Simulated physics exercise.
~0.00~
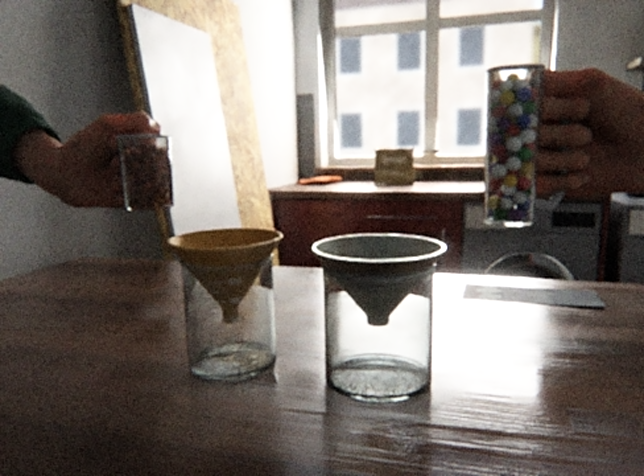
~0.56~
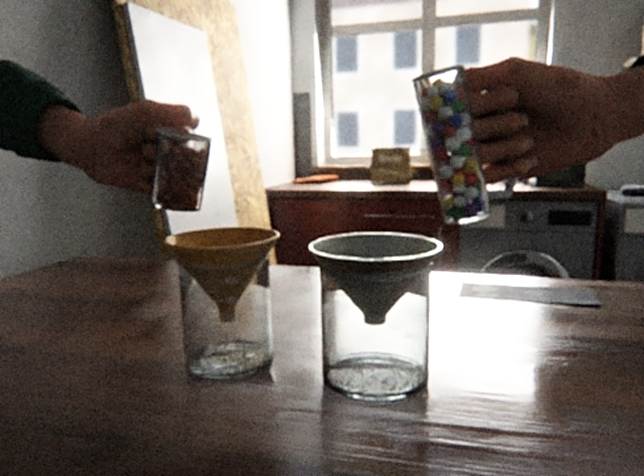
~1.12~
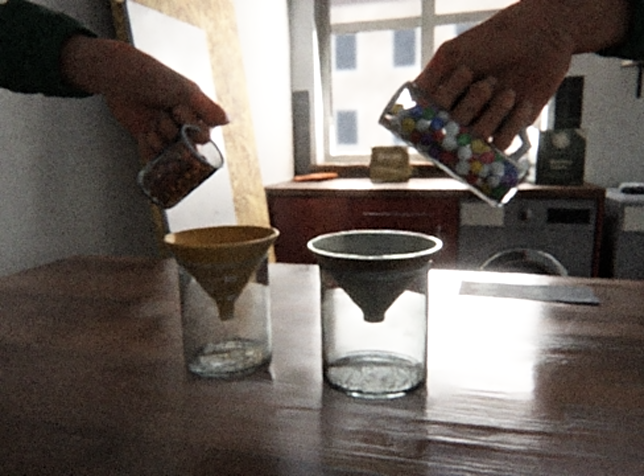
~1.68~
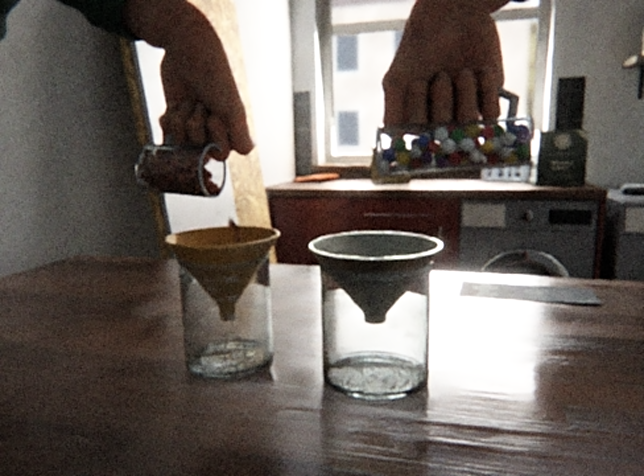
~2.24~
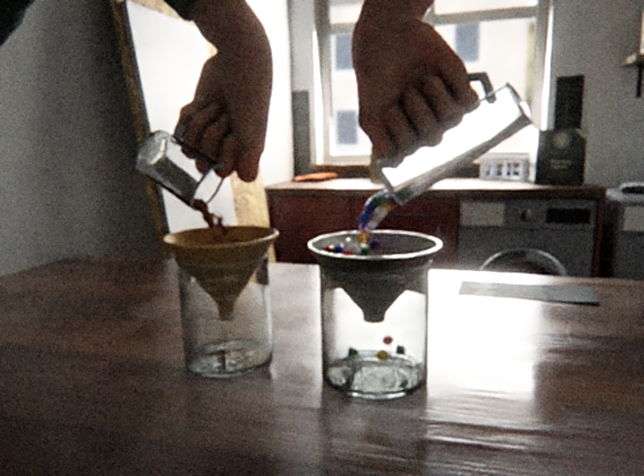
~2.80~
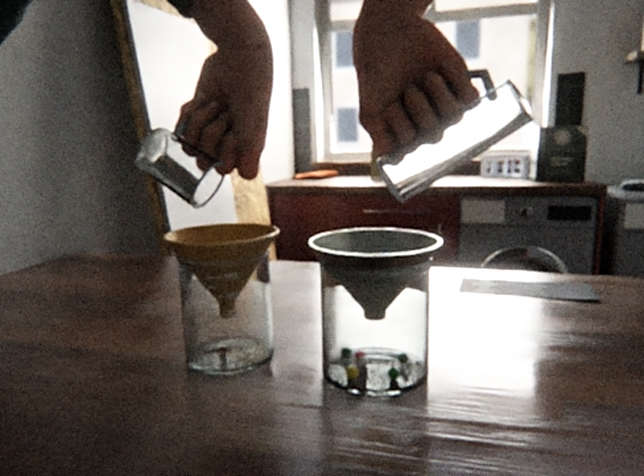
Two hands tipping cups of small reddish pieces and colourful beads into funnels over glass jars, with only some reaching the bottoms.
